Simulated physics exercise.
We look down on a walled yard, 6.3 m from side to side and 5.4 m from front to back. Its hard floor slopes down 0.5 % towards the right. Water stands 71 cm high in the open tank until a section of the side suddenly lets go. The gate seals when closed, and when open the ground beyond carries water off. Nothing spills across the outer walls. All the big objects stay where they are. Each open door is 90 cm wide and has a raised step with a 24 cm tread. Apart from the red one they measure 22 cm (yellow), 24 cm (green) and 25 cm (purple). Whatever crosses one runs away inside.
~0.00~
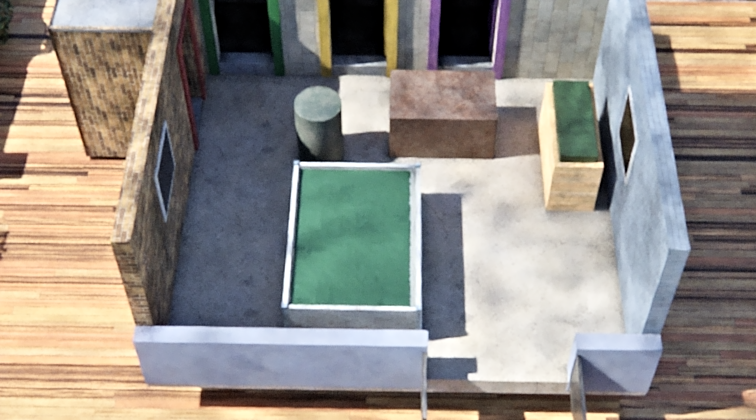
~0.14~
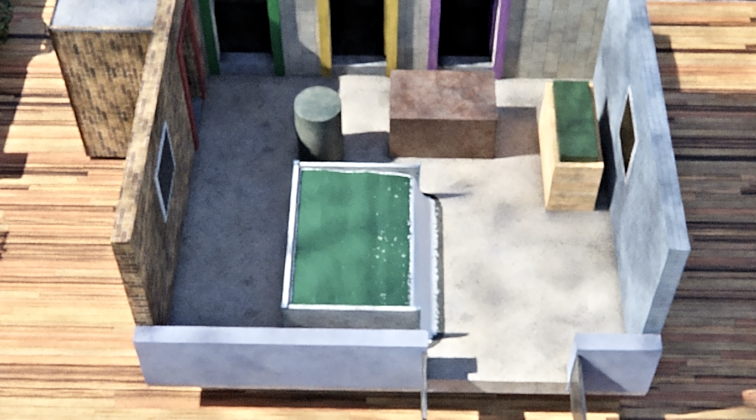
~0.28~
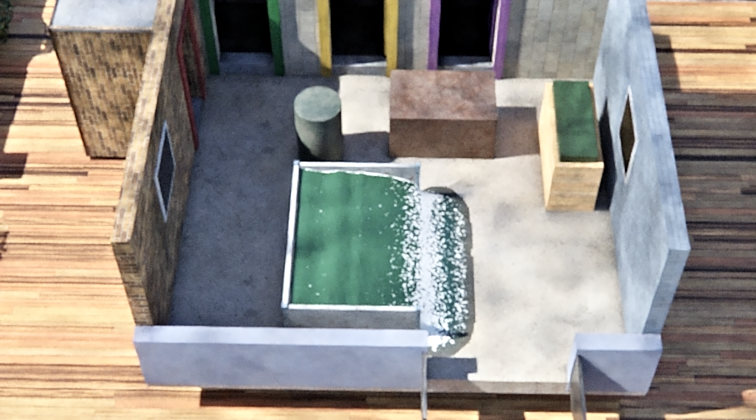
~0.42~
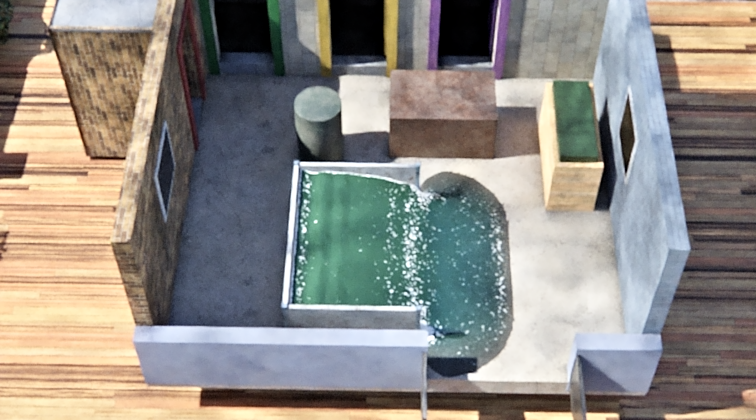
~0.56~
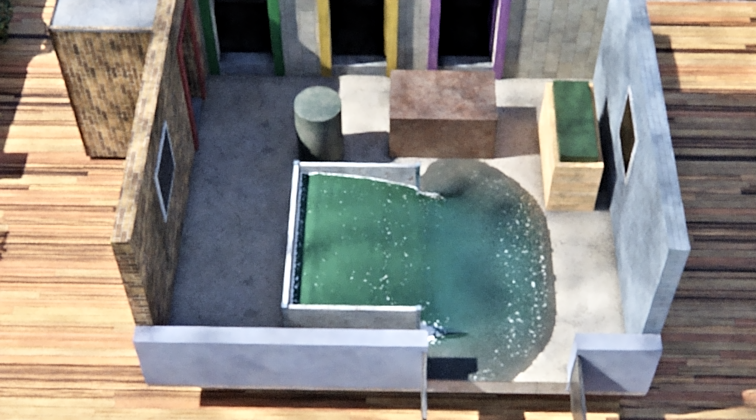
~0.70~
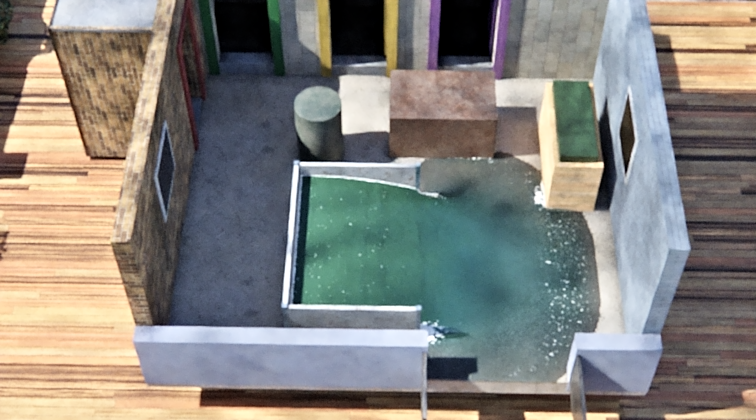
At first, green water lies still in a white-rimmed open tank inside a walled yard. Then the tank's right side opens and water spills out in a band of white foam. The sheet spreads rightward across the pale floor, reaching the wooden box with the green top, while the tank's level drops slightly.
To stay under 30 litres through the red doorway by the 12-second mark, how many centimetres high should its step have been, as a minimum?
About 7.5 cm.
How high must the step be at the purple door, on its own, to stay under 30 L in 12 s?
Roughly 9.5 cm at purple.
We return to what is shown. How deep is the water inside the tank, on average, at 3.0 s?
Some 11 cm.
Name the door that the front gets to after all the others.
The red one.
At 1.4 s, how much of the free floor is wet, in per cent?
Near 35 per cent is wet.
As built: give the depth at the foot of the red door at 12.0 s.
Some 5.0 cm.
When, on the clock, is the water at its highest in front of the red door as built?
Around 7.0 s.
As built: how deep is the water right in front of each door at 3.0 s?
In cm: Yellow 1, green 0, purple 10, red 0.
After 1.4 s water covers 35 % of the floor, deepest (46 cm) near (605, 258); it has not reached the red door.
After 3.0 s water covers 45 % of the floor, deepest (32 cm) near (618, 367); it has not reached the red door.
After 12.0 s water covers 95 % of the floor, deepest (10 cm) near (181, 336); 5 cm at the red door, 34 litres in over its 7 cm step.
At the red door as built, the water arrived by 5.6 s and peaked near 11 cm at 7.0 s.
Run again over the same 12 s with other heights there, 42 litres in over 6.5 cm, 11 litres over 9 cm. The limit of 30 litres is kept from about 7.5 cm up.
